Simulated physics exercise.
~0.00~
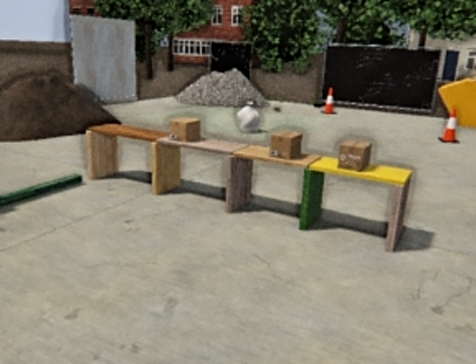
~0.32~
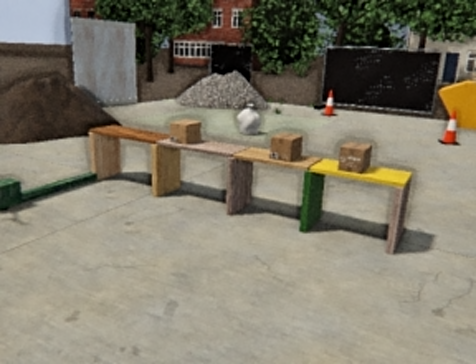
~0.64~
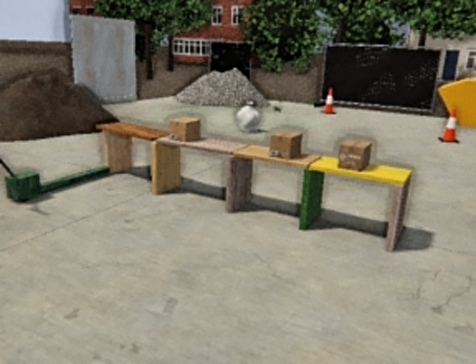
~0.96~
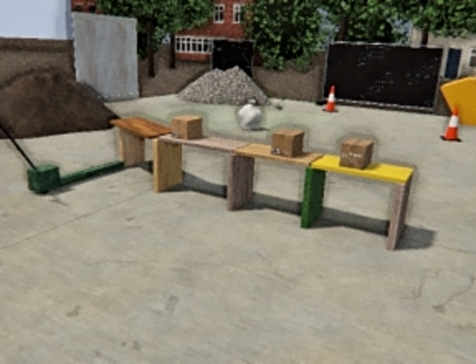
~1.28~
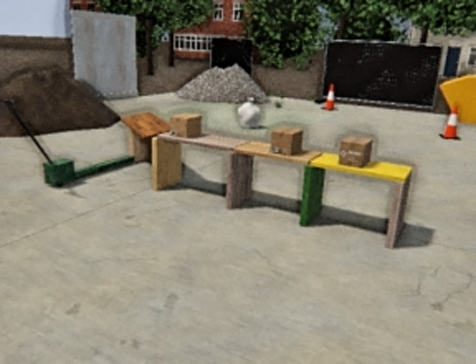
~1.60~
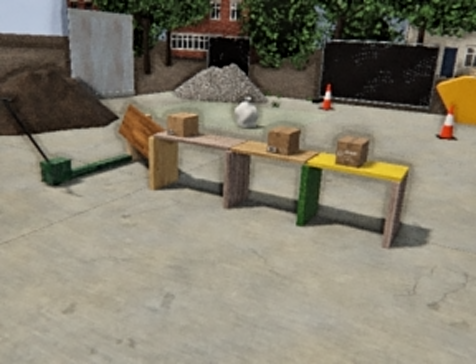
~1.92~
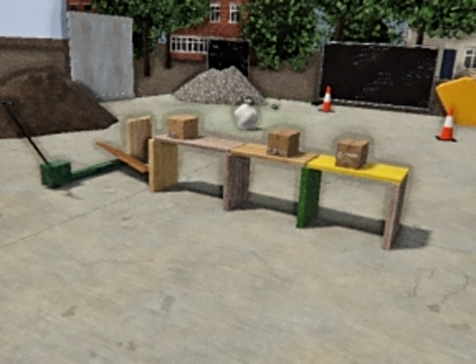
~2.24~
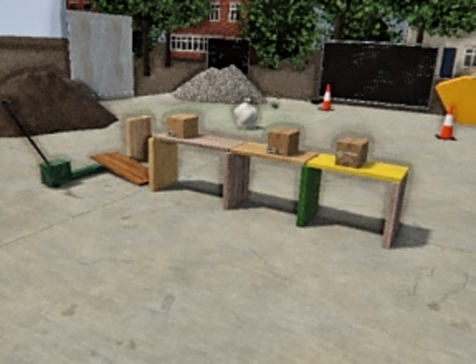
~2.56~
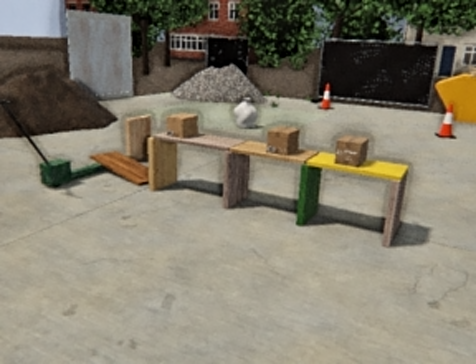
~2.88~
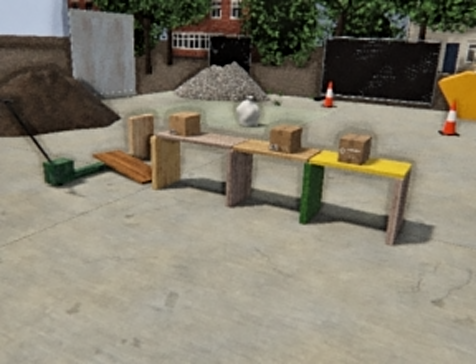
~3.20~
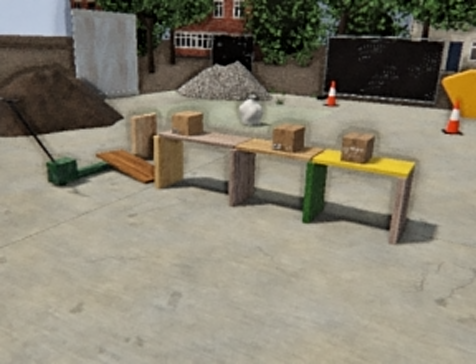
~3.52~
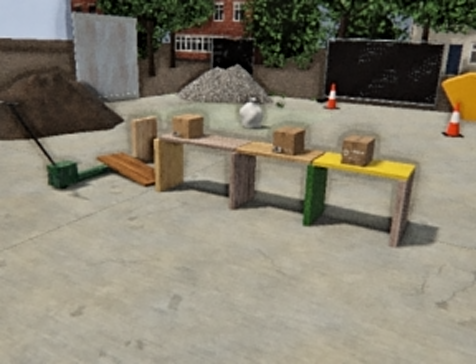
At first, a row of wooden boards rests end to end on upright slabs in a paved yard, with three cardboard boxes on top, a yellow board at the right end and a green upright beside it. A long green floor jack slides in from the left and pushes the leftmost upright rightward, closer to its neighbour. The orange-brown board above it tilts up, then tips over and drops to the ground on the left. The jack stops, and the board lies beside the displaced upright, while the boxes, green upright and yellow board remain in place.
